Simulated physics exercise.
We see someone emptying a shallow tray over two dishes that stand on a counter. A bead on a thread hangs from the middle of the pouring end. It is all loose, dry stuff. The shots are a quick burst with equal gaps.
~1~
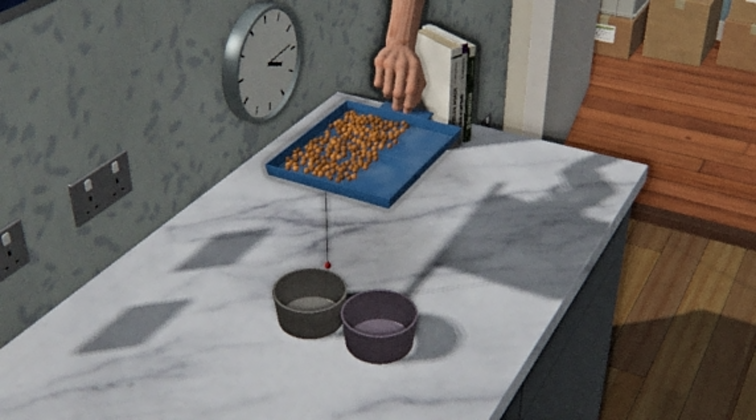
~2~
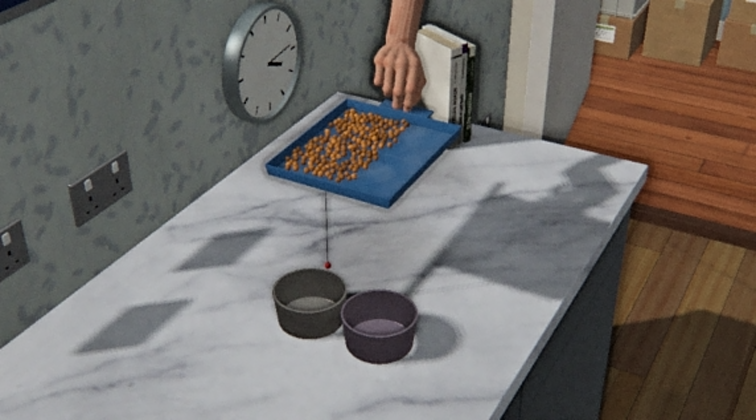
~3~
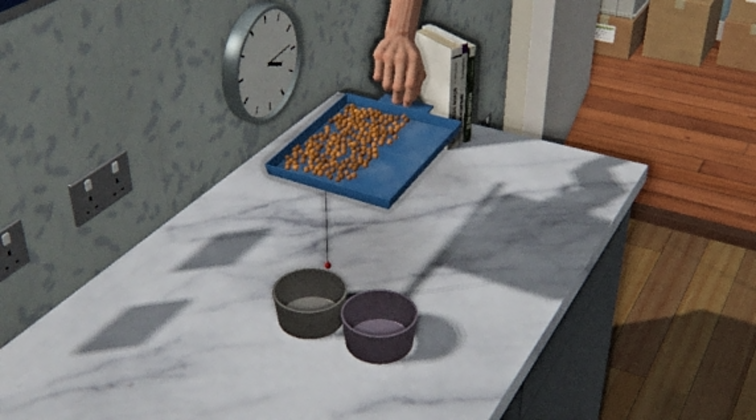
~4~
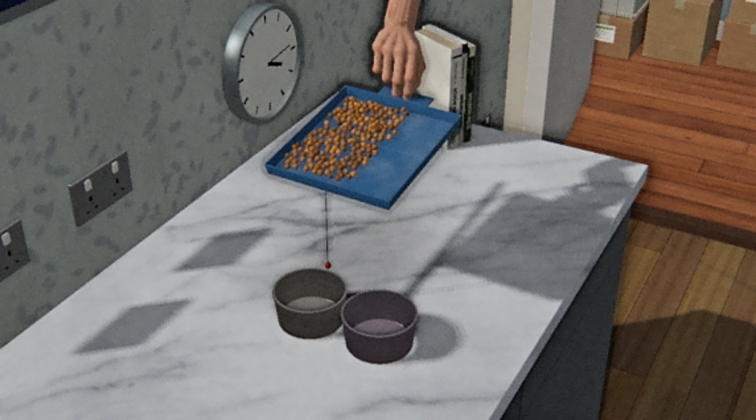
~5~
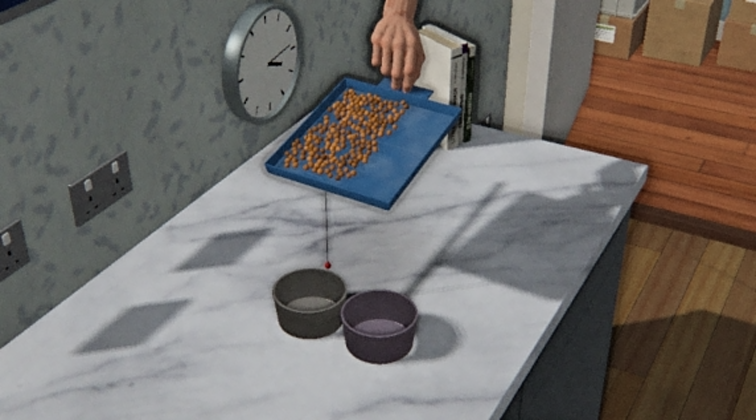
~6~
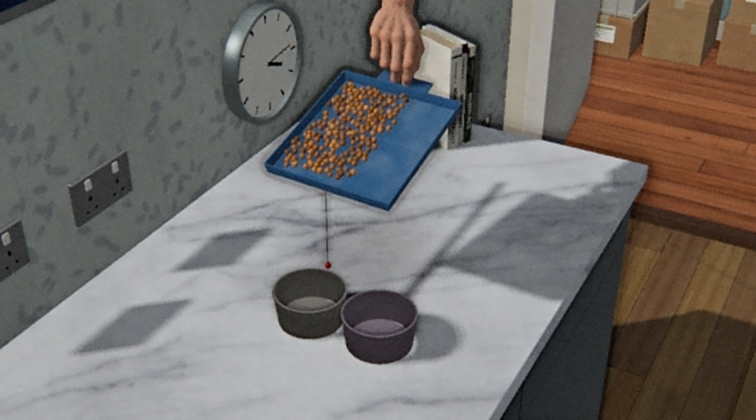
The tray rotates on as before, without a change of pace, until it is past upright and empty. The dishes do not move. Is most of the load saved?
Caught overall: Over half.
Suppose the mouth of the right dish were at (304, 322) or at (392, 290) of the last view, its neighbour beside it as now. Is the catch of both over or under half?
The first try: Not half. The second: Under half.
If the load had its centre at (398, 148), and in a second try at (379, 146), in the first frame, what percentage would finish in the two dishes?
About 90 and 90 per cent.
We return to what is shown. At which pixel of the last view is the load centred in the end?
Near (317, 323).
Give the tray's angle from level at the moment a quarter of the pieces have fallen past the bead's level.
Around 110° of tilt.
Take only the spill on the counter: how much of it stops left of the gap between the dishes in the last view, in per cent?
Near 90 %.
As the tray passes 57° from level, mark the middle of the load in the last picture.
Close to (331, 165).
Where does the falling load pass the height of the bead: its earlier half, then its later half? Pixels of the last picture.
At about (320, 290), then at (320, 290).
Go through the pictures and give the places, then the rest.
Corners of the pouring end (268, 164) and (389, 198), level; middle of the load (350, 145), roasted chickpeas; left dish (291, 321); right dish (361, 346); bead on its thread (328, 266), in the first frame.
Corners of the pouring end (268, 164) and (388, 198), level; middle of the load (350, 144), in the second frame.
Corners of the pouring end (268, 164) and (388, 199), tipped barely, lowest at the right corner; middle of the load (350, 141), in the third frame.
Corners of the pouring end (267, 163) and (388, 200), tipped a little, lowest at the right corner; middle of the load (350, 137), in the fourth frame.
Corners of the pouring end (267, 163) and (388, 201), tipped a little, lowest at the right corner; middle of the load (349, 133), in the fifth frame.
Corners of the pouring end (266, 163) and (388, 202), tipped a little, lowest at the right corner; middle of the load (349, 129); left dish (291, 321); right dish (361, 346), in the sixth frame.
Just after the last frame, tray tipped steeply; almost all on the tray; just a few in the air.
A moment on, tray tipped right over; almost all on the tray; just a few in the right dish; just a few in the left dish.
Further on, tray tipped past a quarter turn; roughly a quarter in the right dish; roughly half in the left dish; roughly a quarter outside both; just a few in the air.
When it is over, tray tipped past a quarter turn; roughly a quarter in the right dish; roughly half in the left dish; roughly a quarter outside both; just a few in the air.
